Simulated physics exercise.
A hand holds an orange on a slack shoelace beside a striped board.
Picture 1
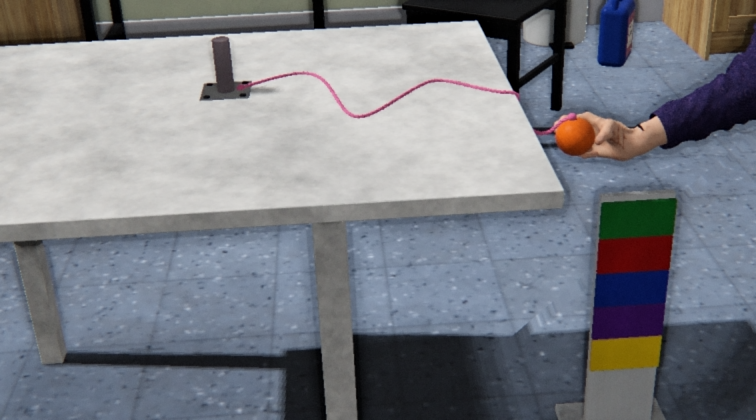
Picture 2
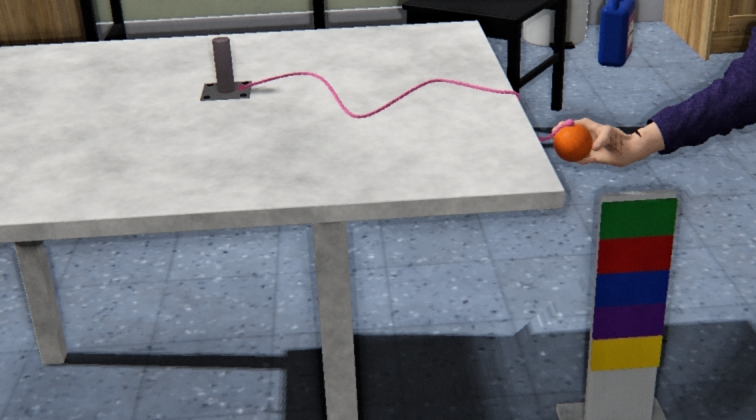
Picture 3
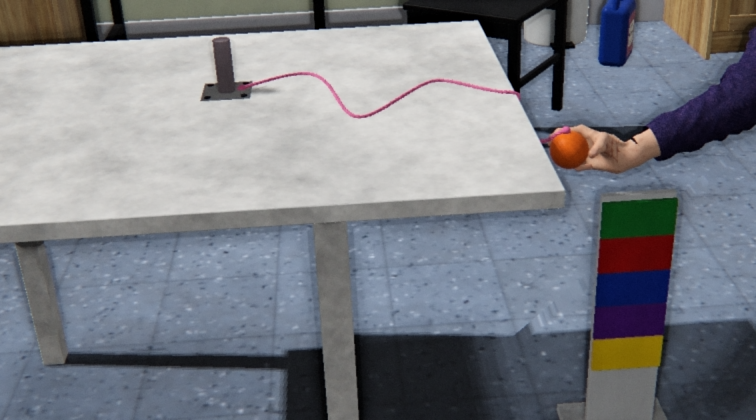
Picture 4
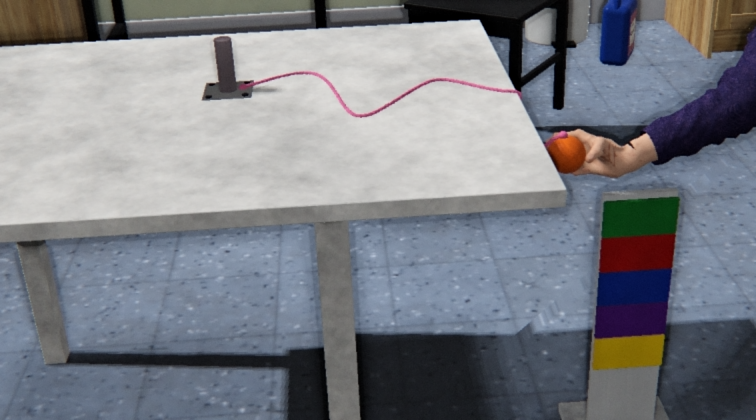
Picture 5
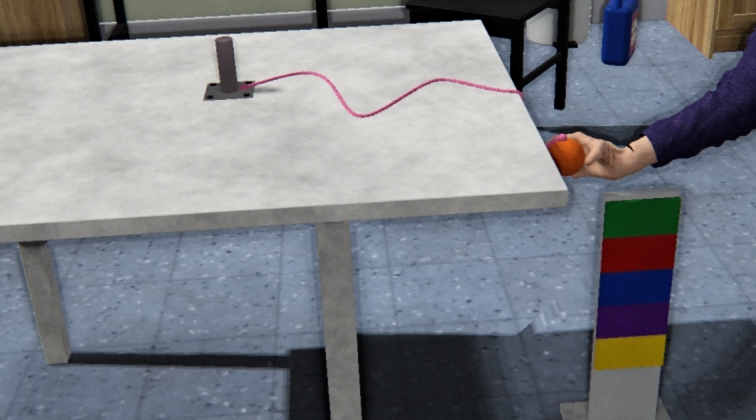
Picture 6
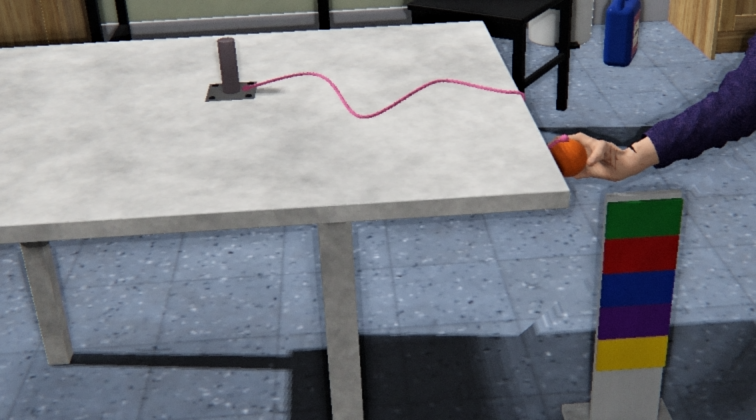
A hand at the right edge of a pale table held an orange tied to a slack pink shoelace and lowered it slightly, while the striped board below and the lace across the tabletop barely moved.
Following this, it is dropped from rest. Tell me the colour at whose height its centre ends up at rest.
It ends up level with purple.
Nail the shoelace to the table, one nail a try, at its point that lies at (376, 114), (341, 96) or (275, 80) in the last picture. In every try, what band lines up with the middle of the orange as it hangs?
Try one: Red. Try two: Blue. Try three: Purple.
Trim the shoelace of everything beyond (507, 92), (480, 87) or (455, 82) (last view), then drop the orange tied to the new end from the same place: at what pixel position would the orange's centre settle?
First (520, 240), then (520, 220), then (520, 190).
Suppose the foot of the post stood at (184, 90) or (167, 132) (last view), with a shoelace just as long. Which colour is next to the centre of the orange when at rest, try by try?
The first case gives blue, the second gives blue.
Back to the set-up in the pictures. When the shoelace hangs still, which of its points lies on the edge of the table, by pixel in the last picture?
The spot located at (400, 102) in the last picture.
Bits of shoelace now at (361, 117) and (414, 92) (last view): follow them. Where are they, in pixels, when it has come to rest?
The first ends at (459, 79) and the second at (512, 105).
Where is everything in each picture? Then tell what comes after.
The first frame shows orange (575, 137); green (639, 220); red (635, 256); blue (632, 290); purple (629, 323); yellow (626, 354).
The second frame shows orange (573, 143); shoelace through (277, 78) (333, 91) (369, 115) (425, 84) (502, 92).
The third frame shows orange (569, 150).
The fourth frame shows orange (566, 155); shoelace through (278, 77) (334, 90) (371, 114) (426, 83) (504, 91).
The fifth frame shows orange (566, 157).
The sixth frame shows orange (568, 158); shoelace through (282, 78) (338, 91) (374, 115) (430, 84) (507, 92).
A little later, orange near (494, 318); level with purple.
Next, orange near (510, 291); level with purple.
When it is over, orange near (505, 302); level with purple. Its centre hangs level with the purple band.
